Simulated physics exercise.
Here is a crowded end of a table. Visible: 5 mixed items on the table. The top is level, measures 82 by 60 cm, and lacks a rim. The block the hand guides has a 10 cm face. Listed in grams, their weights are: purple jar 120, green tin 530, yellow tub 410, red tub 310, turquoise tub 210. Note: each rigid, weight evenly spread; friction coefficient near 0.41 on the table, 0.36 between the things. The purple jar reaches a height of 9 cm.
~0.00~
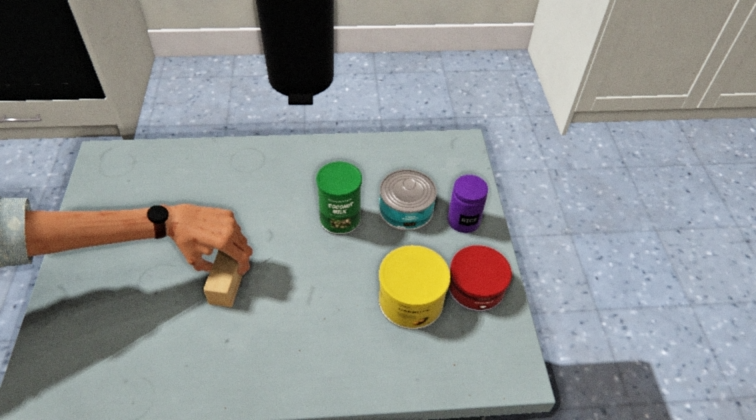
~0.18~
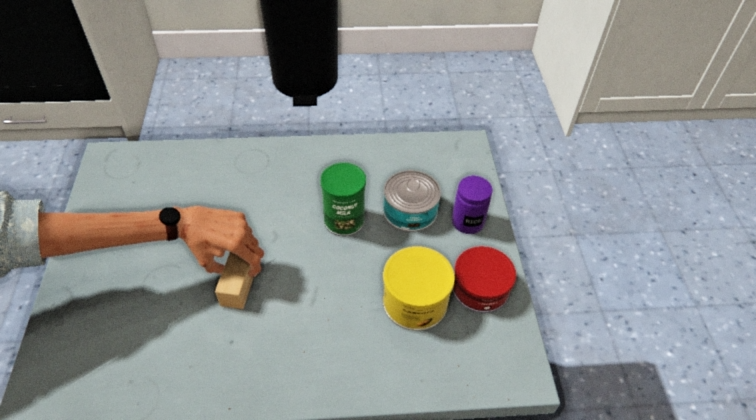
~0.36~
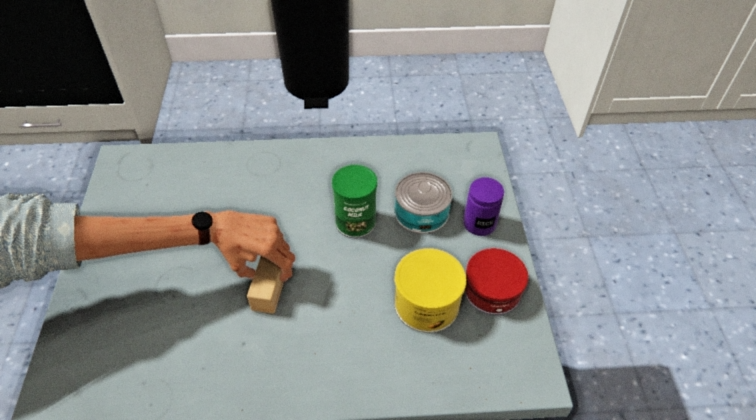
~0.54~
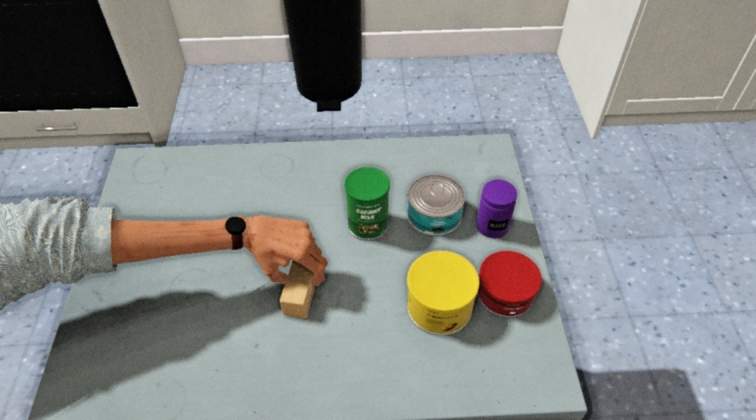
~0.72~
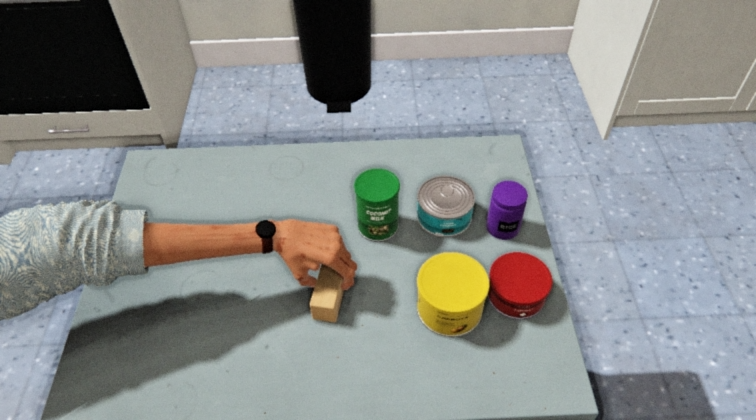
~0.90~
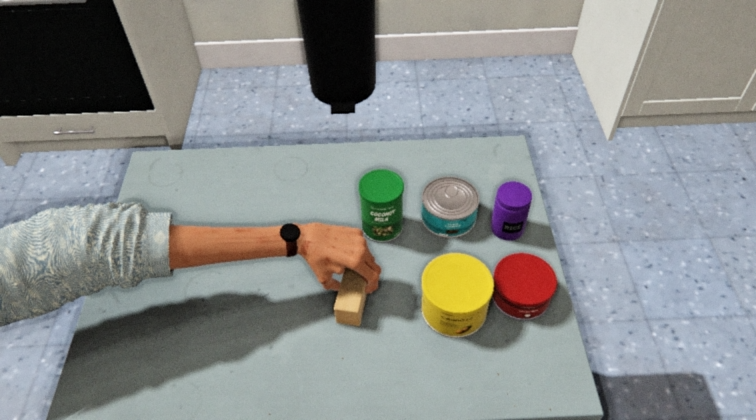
In the video, a hand wearing a dark watch slides a small wooden block steadily rightward across a tabletop toward a yellow tub, while the green tin, turquoise tub, purple jar, and red tub also stand undisturbed nearby.
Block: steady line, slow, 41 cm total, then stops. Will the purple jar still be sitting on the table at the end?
Looks like it makes it.
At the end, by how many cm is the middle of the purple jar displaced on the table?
Some 0 cm.
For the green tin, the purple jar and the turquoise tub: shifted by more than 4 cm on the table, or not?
First, the green tin stays in its position; second, the purple jar stays in its position; third, the turquoise tub stays in its position.
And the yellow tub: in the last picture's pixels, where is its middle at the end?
It ends up near (570, 323).
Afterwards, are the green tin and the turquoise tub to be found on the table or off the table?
The green tin stays within bounds; the turquoise tub stays within bounds.
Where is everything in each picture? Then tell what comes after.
Block slid 0 cm; purple jar (467, 204); green tin (340, 199), in the first picture.
Block slid 1 cm; red tub (483, 279); turquoise tub (411, 201), in the second picture.
Block slid 4 cm; green tin (355, 202); yellow tub (429, 291), in the third picture.
Block slid 8 cm; red tub (508, 284); turquoise tub (435, 205), in the fourth picture.
Block slid 11 cm; green tin (378, 206); yellow tub (451, 295), in the fifth picture.
Block slid 14 cm; purple jar (511, 211); red tub (523, 287), in the sixth picture.
After 2.00 s, block slid 34 cm; yellow tub moved 11 cm; red tub moved 7 cm.
After 2.50 s, block slid 41 cm; red tub now off the table; yellow tub moved 18 cm.
In the end (2.8 s), off the table, red tub; not toppled but over 4 cm from the start, yellow tub; the other 3 under 4 cm from the start. At the end, from the last picture's camera, purple jar near (511, 211).
